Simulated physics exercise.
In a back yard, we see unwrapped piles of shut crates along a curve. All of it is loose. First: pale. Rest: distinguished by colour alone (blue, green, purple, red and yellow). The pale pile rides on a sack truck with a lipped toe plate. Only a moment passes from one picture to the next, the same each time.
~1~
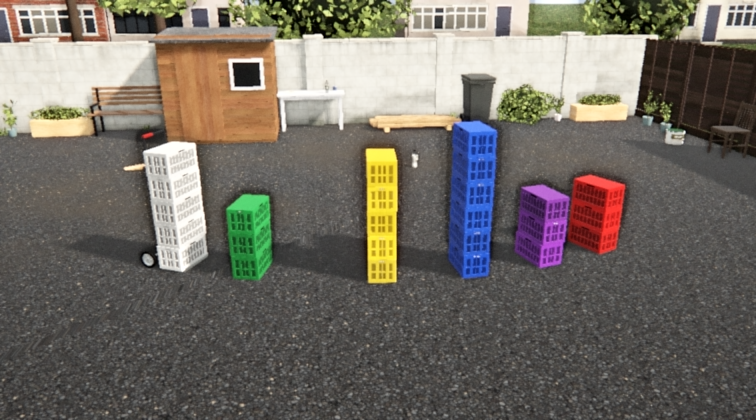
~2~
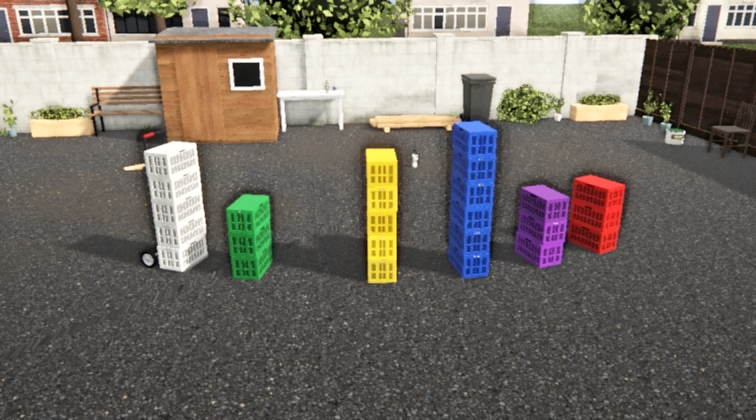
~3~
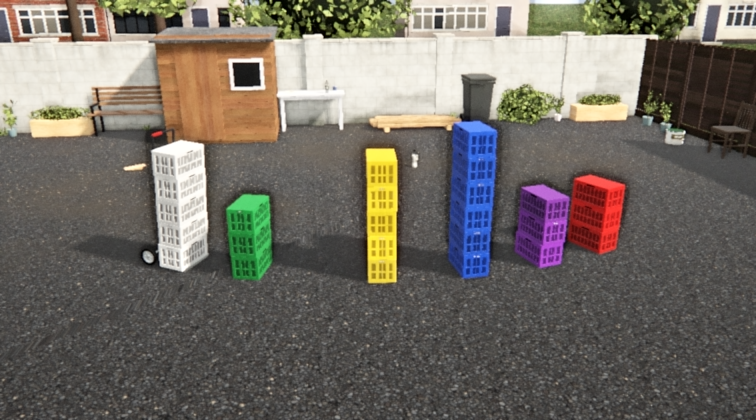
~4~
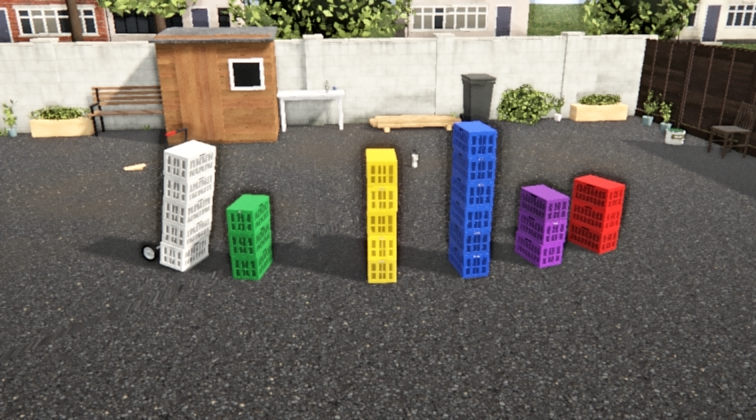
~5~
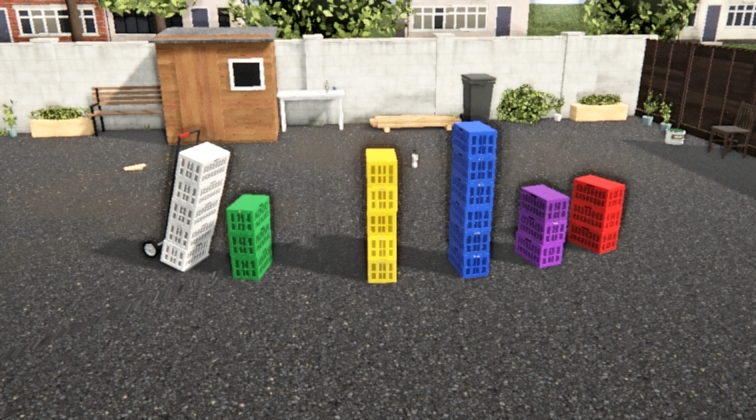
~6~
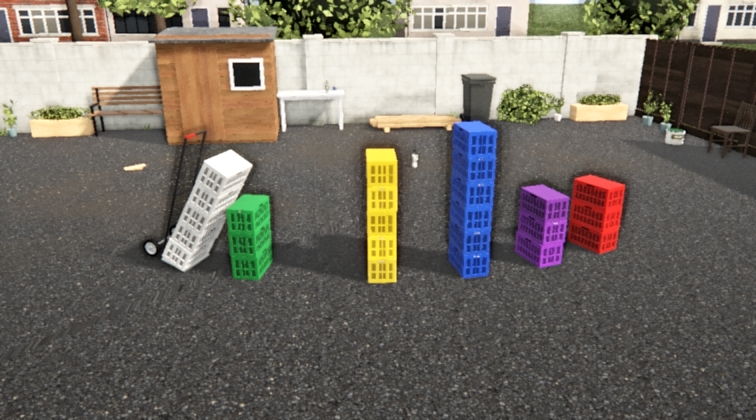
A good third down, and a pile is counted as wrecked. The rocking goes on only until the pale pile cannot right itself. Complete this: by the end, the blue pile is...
By the end the blue pile is still up.
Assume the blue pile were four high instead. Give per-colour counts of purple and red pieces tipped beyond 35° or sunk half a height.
Colour by colour, the counts come to purple 0 and red 0.
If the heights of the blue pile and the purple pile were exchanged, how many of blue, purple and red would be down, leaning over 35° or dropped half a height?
Pieces down at the end - blue: 0, purple: 0, red: 0.
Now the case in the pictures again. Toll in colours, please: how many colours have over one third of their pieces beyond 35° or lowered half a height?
Tallying it up by colour gives 1.
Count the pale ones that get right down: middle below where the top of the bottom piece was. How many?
Total: 4.
Soon, 5 of the pale pile down; none of the 6 blue crates down (0 of 20 in all colours); top blue crate unmoved; top green crate displaced half its height.
A while on, 5 of the pale pile down; none of the 6 blue crates down (2 of 20 in all colours); top blue crate unmoved; top green crate tipped steeply, about its own height lower.
Finally, 5 of the pale pile down; none of the 6 blue crates down (2 of 20 in all colours); top blue crate unmoved; top green crate on its side. Seen by the last camera, middles, top blue crate near (474, 139), top green crate near (330, 259).
